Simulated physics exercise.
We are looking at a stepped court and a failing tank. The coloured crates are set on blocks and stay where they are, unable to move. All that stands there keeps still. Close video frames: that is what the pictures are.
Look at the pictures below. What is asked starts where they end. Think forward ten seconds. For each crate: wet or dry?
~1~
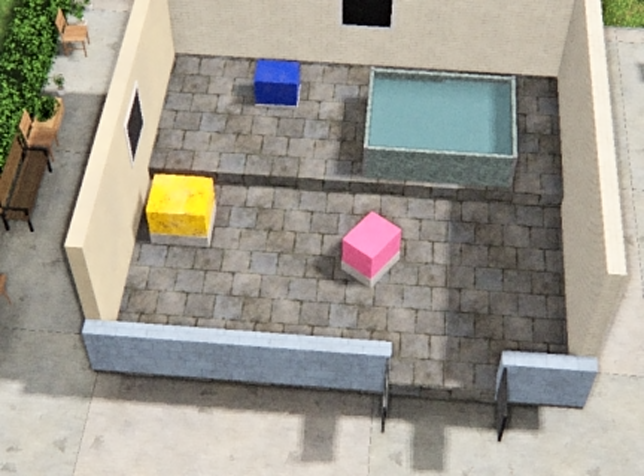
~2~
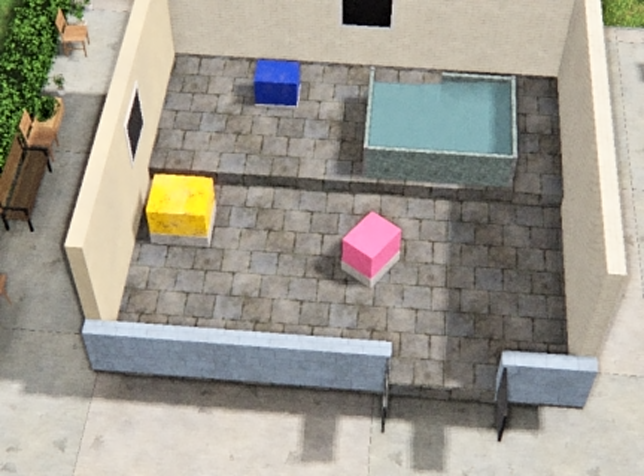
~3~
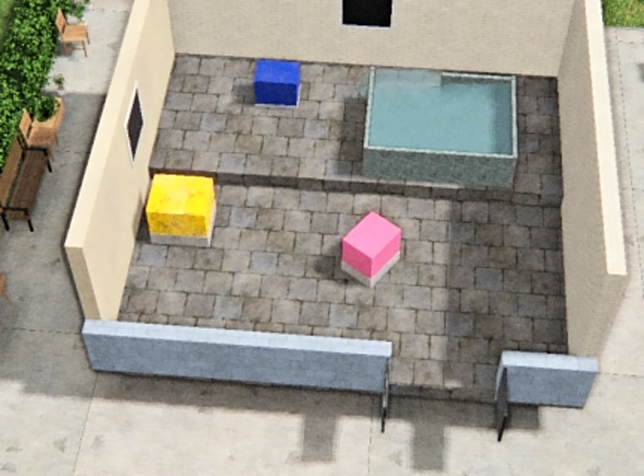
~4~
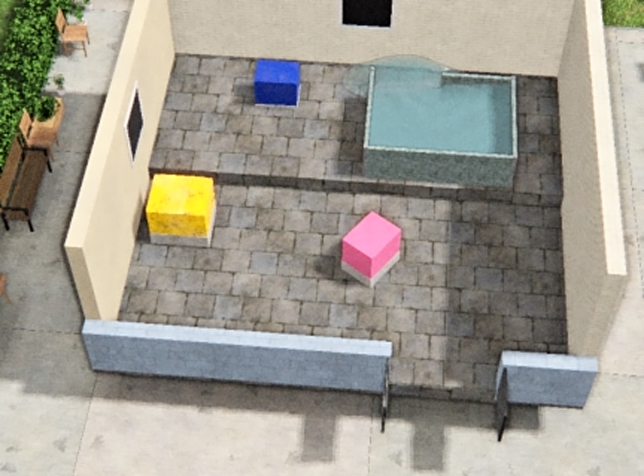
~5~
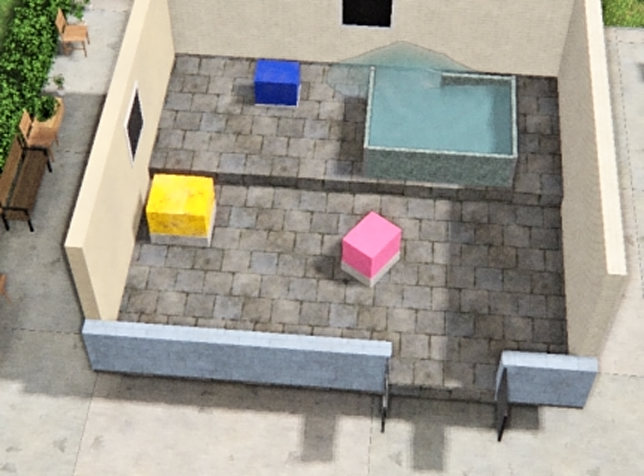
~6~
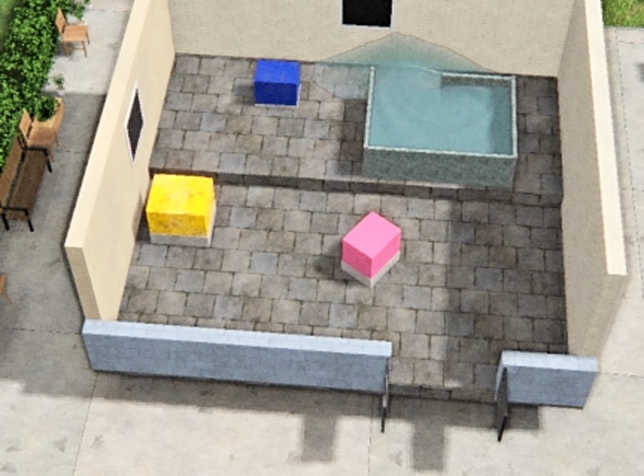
Result: The pink crate remains clear of the water all along; the blue crate doesn't remain clear of the water all along; the yellow crate remains clear of the water all along.
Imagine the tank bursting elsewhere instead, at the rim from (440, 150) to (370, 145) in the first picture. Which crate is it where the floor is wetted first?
My answer: The one in pink.
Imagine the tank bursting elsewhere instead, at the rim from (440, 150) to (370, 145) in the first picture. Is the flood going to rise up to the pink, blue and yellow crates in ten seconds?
Here goes: Pink crate - hit; blue crate - left alone; yellow crate - left alone.
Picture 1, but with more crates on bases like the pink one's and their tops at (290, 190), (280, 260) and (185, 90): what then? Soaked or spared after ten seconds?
Taken as listed, number one never gets reached, number two never gets reached and number three does get flooded.
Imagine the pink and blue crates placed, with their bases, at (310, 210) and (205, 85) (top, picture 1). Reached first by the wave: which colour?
Answer: The blue-painted one.
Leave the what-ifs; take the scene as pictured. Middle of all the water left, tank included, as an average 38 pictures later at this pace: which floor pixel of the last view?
(380, 165).
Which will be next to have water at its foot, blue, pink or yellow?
Answer: That's the blue one.
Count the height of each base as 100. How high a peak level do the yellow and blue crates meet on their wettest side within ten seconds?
I'd put it at some 80 % for one and some 360 % for the other, in that order.
A moment on, water covers 15 % of the floor; the pink crate not reached, the blue crate water round its plinth, the yellow crate not reached.
Next, water covers 25 % of the floor; the pink crate not reached, the blue crate water round its plinth, the yellow crate not reached.
Then, water covers 50 % of the floor; the pink crate water round its plinth, the blue crate water round its plinth, the yellow crate water round its plinth.
Later, water covers 80 % of the floor; the pink crate water round its plinth, the blue crate water round its plinth, the yellow crate water round its plinth.
In the end, water covers 95 % of the floor; the pink crate stayed above the water, the blue crate was topped, the yellow crate stayed above the water.
